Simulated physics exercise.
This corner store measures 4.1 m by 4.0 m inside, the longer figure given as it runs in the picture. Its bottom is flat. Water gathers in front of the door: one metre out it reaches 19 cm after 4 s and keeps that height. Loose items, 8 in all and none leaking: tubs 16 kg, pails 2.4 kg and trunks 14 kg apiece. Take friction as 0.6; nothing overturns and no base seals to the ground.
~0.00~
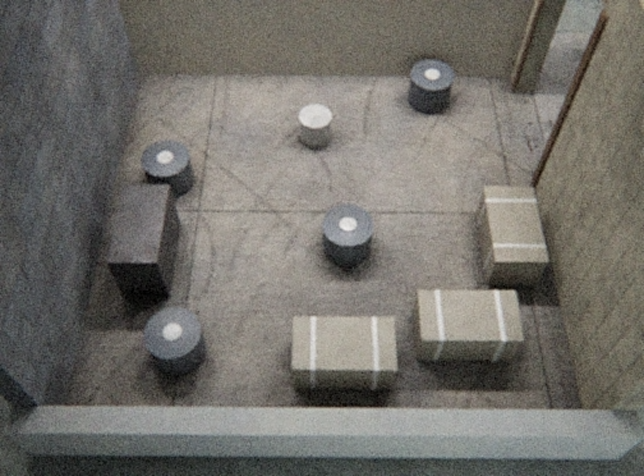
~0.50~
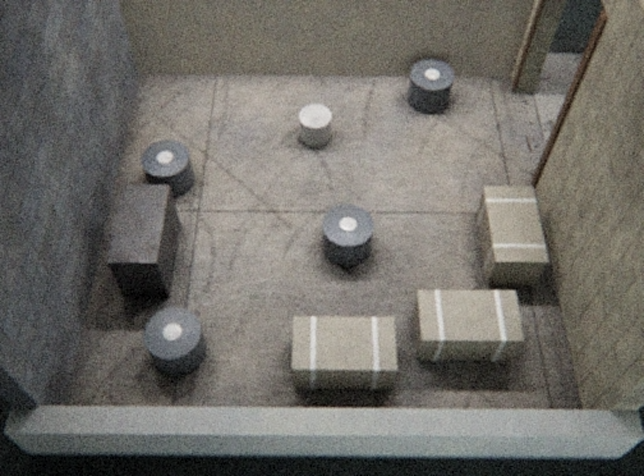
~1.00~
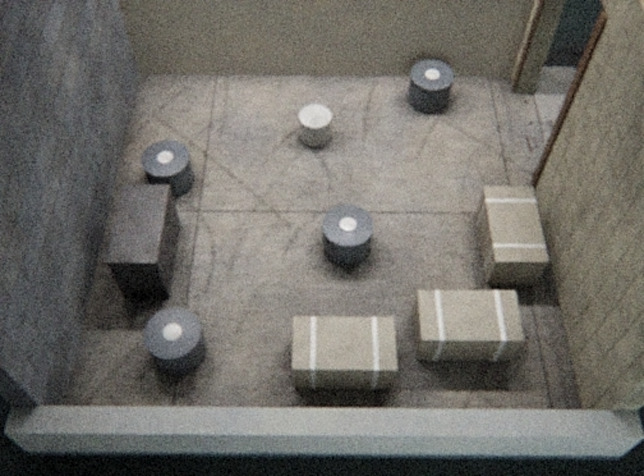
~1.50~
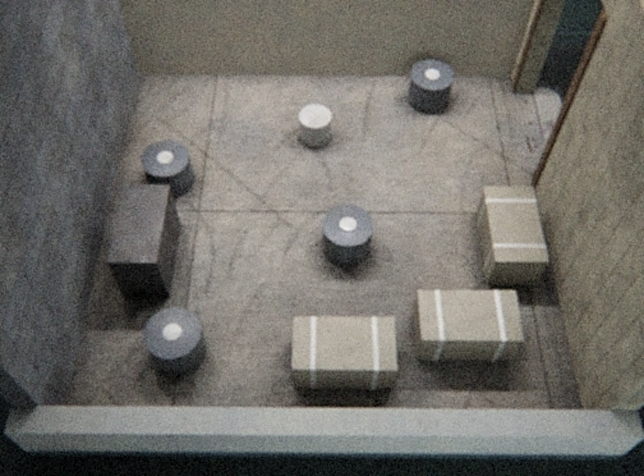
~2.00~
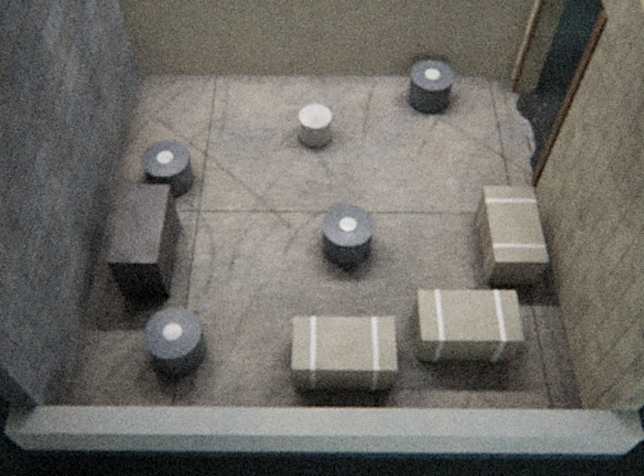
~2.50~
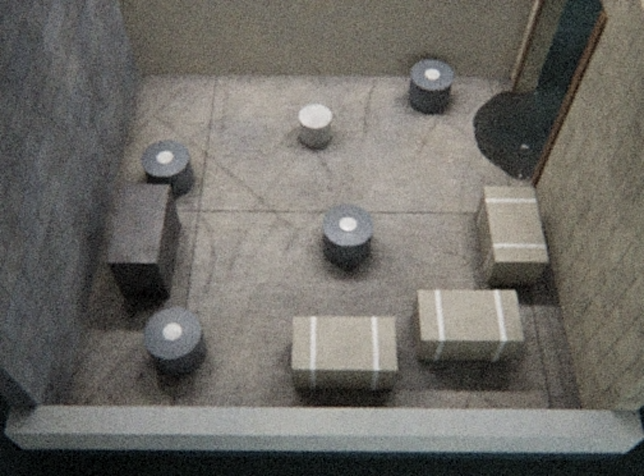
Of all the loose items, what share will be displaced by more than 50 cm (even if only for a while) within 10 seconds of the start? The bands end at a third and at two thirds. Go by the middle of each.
That comes to not even a third.
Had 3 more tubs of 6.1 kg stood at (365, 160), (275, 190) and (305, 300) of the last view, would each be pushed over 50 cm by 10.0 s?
In that order: Past it, over, under.
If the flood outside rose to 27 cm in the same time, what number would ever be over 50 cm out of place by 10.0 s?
In that case 3 of them.
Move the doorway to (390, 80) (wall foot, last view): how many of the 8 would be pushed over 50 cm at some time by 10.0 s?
In that case 5 of them.
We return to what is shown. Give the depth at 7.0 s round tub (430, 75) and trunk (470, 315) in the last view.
Roughly 6 and 1 cm.
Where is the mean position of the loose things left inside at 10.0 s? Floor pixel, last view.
Around (302, 230).
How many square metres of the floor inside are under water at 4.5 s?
Roughly 5.0 m2.
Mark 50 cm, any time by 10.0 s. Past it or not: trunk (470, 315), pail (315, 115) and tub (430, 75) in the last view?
In turn: Short of it, more, over.
After 3.5 s 0 of 8 are over 50 cm from their spots; 0 afloat.
After 4.5 s 0 of 8 are over 50 cm from their spots; 0 afloat.
After 7.0 s 2 of 8 are over 50 cm from their spots; 1 afloat.
After 10.0 s 2 of 8 are over 50 cm from their spots, and 2 have been at some point; 3 afloat.
